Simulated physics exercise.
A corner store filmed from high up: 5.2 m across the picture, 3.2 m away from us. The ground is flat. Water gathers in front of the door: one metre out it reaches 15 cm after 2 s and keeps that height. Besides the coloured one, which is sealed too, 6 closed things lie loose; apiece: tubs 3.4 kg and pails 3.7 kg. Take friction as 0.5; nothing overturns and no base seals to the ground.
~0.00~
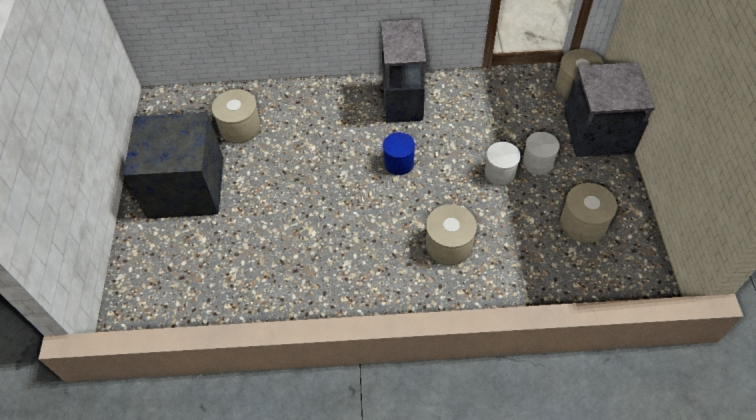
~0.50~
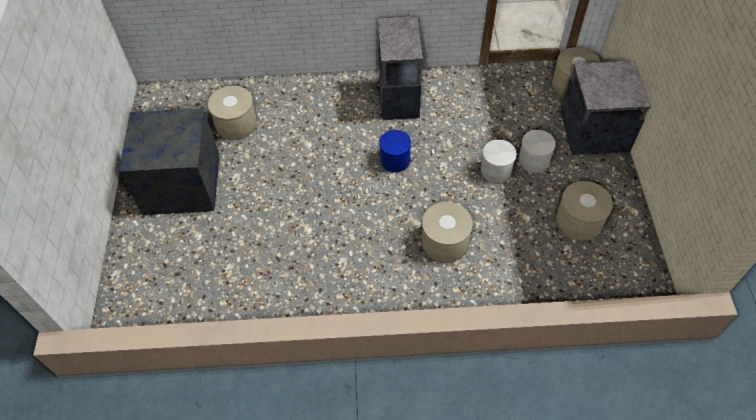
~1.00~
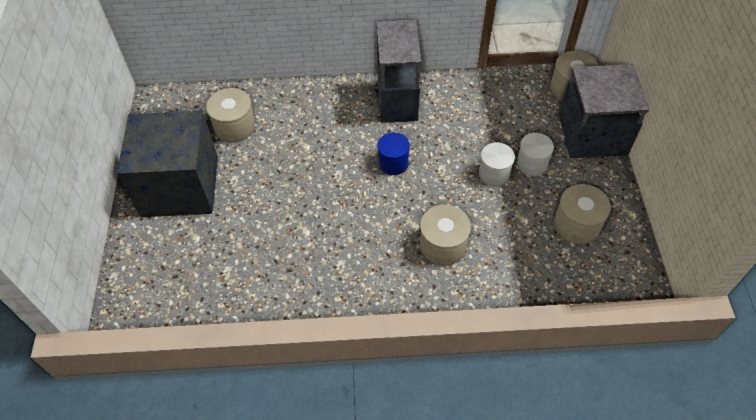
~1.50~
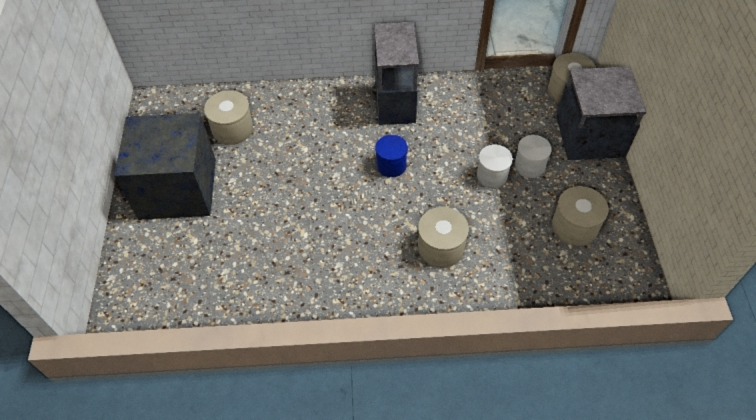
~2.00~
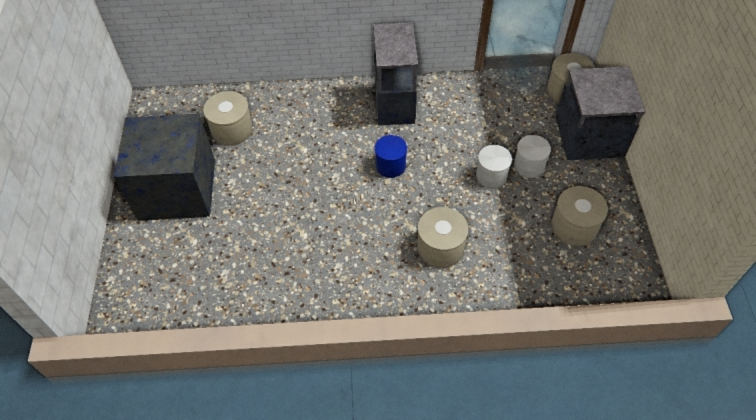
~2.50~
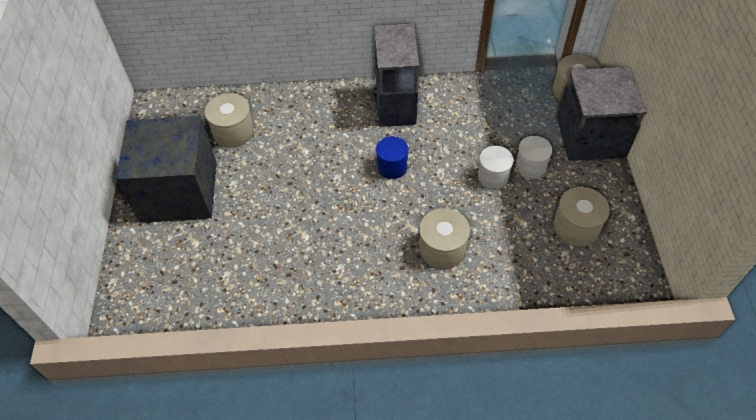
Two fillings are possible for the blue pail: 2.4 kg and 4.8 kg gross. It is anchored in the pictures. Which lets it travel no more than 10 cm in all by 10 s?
For it, only the higher weight holds it.
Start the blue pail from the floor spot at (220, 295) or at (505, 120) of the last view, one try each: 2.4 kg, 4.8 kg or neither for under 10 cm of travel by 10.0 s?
In turn: It takes the larger; neither is enough.
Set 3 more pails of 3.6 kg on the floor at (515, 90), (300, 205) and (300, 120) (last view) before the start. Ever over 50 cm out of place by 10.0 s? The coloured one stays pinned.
In turn: More, less, short of it.
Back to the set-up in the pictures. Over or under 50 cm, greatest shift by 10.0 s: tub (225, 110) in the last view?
Answer: Under.
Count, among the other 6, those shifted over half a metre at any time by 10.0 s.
5 of them.
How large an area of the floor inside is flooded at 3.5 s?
Roughly 3.5 m2.
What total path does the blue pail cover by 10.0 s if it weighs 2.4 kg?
About 40 cm.
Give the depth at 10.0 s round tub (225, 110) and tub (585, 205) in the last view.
About 1 and 6 cm.
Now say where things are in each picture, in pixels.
The blue pail at (399, 145) rests on the ground; water covers 0.0 m2; 0 of 7 have shifted, in the first picture.
The blue pail at (395, 142) rests on the ground; 0.0 m2 under water; 0 of 7 have shifted, in the second picture.
The blue pail at (394, 145), on the bottom; 0.0 m2 under water; 0 of 7 have shifted, in the third picture.
The blue pail at (392, 147), on the bottom; 0.0 m2 under water; 0 of 7 have shifted, in the fourth picture.
The blue pail at (391, 147), on the bottom; 0.2 m2 under water; 0 of 7 have shifted, in the fifth picture.
The blue pail at (392, 149) rests on the ground; water covers 0.9 m2; 0 of 7 have shifted, in the sixth picture.
After 3.5 s the blue pail would be 0 cm from its start with 2.4 kg and 0 cm from its start with 4.8 kg; 0 cm of water round it then.
After 4.5 s the blue pail would be 0 cm from its start with 2.4 kg and 0 cm from its start with 4.8 kg; 2 cm of water round it then.
After 7.0 s the blue pail would be 31 cm from its start with 2.4 kg and 0 cm from its start with 4.8 kg; 2 cm of water round it then.
After 10.0 s the blue pail would be 44 cm from its start with 2.4 kg and 0 cm from its start with 4.8 kg; 3 cm of water round it then.
